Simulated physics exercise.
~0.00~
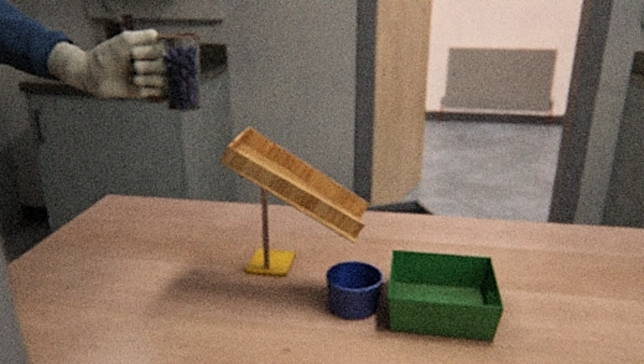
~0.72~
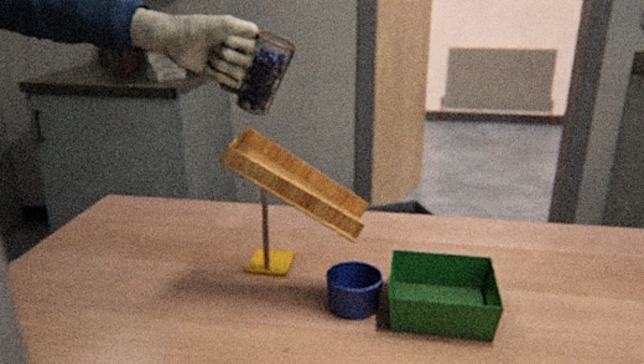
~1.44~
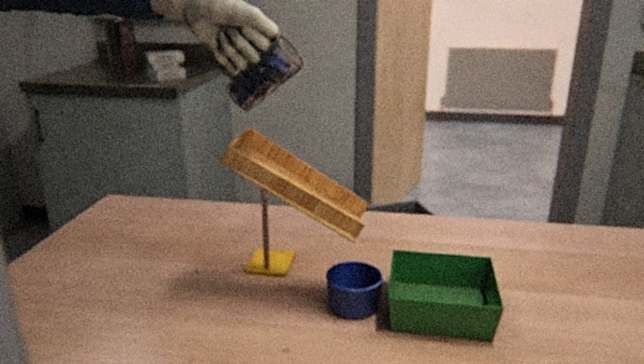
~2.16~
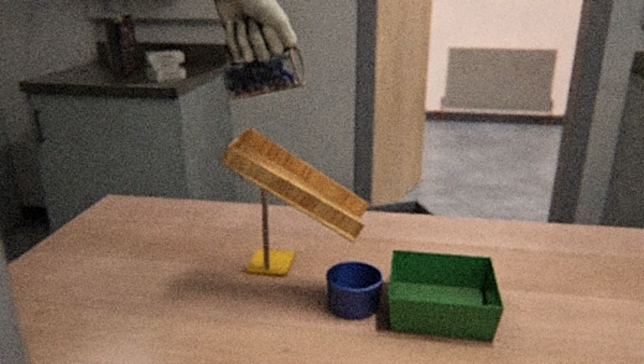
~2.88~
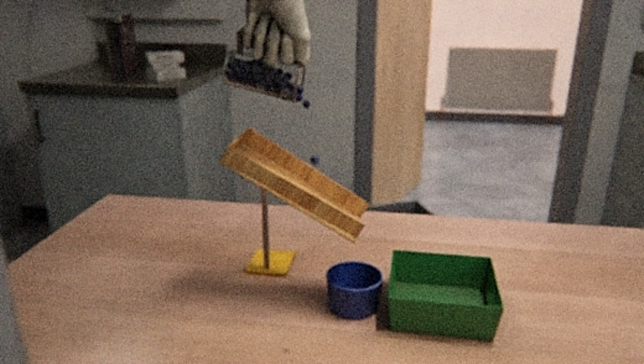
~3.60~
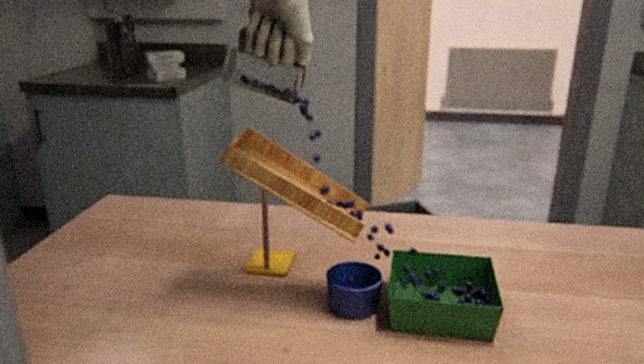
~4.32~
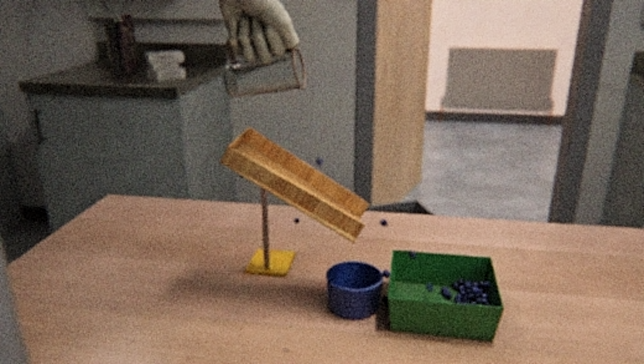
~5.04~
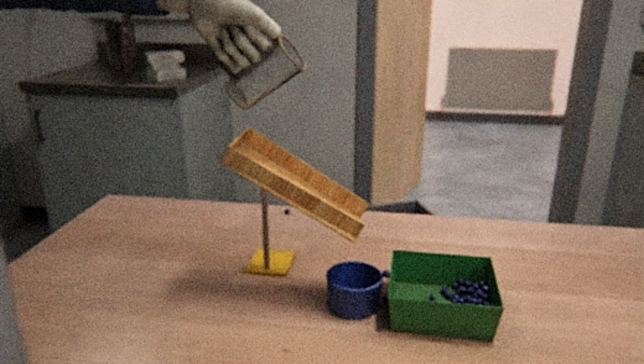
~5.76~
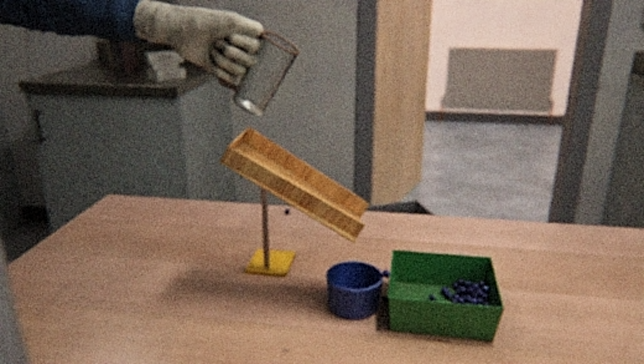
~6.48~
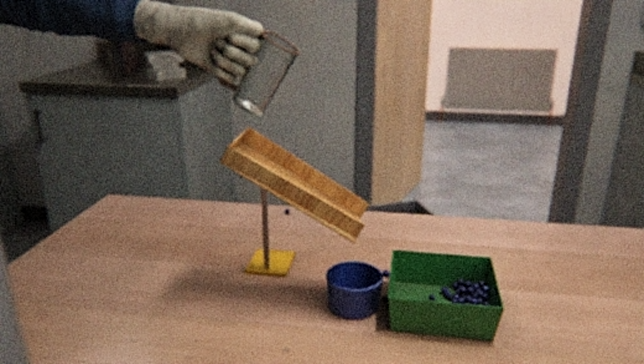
A gloved hand moved a clear cup of blueberries right above a wooden slope and tipped it, sending them down the ramp mostly into the green tin, past the blue dish, then turned the emptied cup partly back and held it there.
